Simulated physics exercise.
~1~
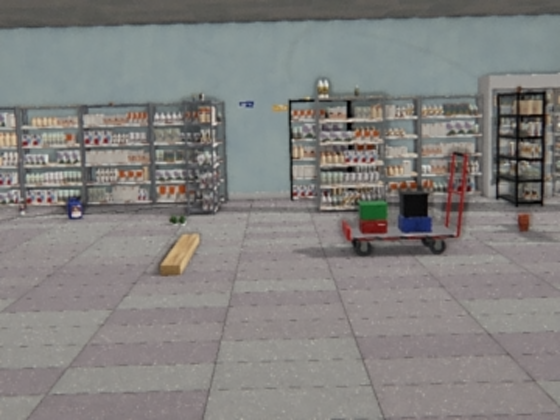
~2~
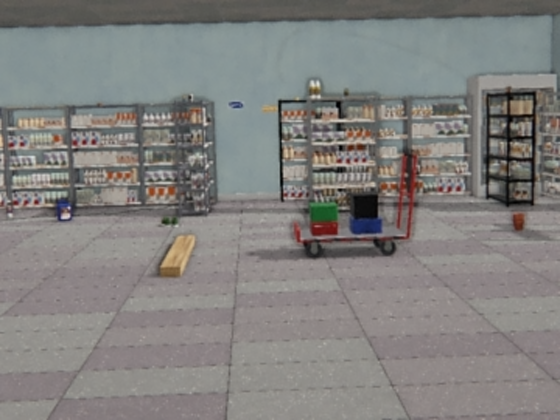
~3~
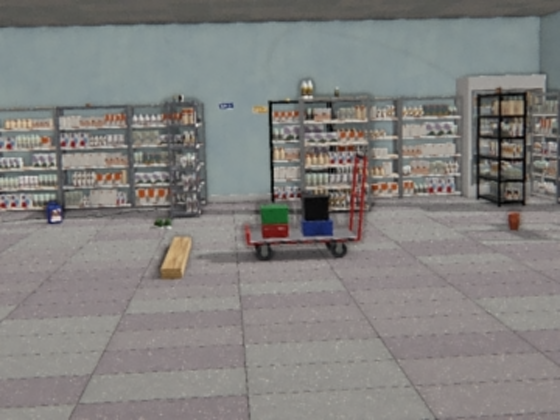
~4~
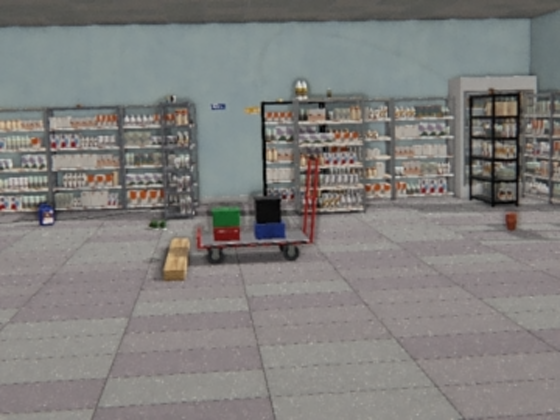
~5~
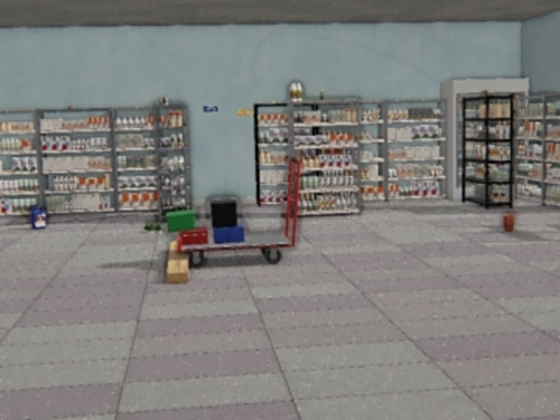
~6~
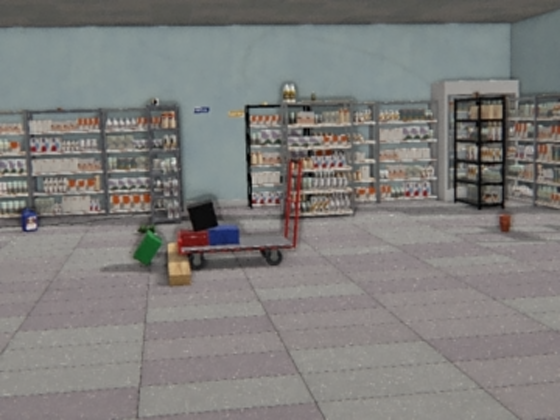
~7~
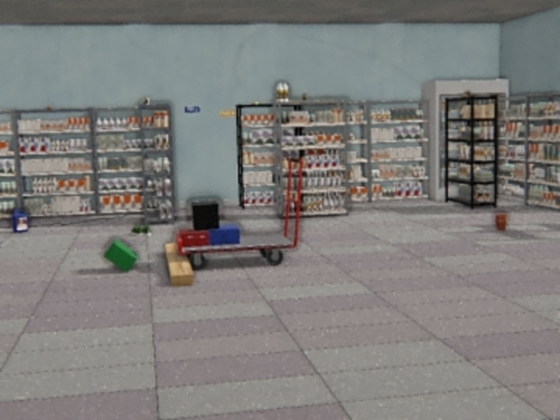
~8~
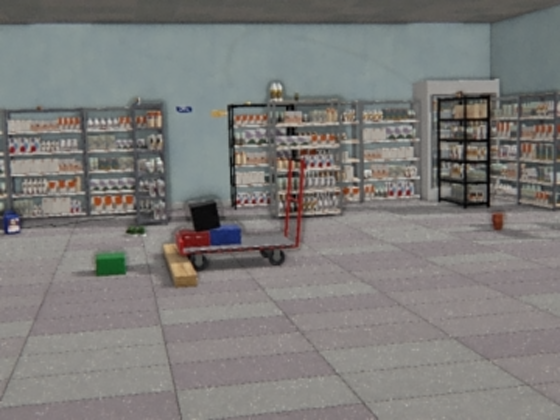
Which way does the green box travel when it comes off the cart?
The green box moves to the left, tumbling over the front of the cart and landing on the floor beyond the wooden block.
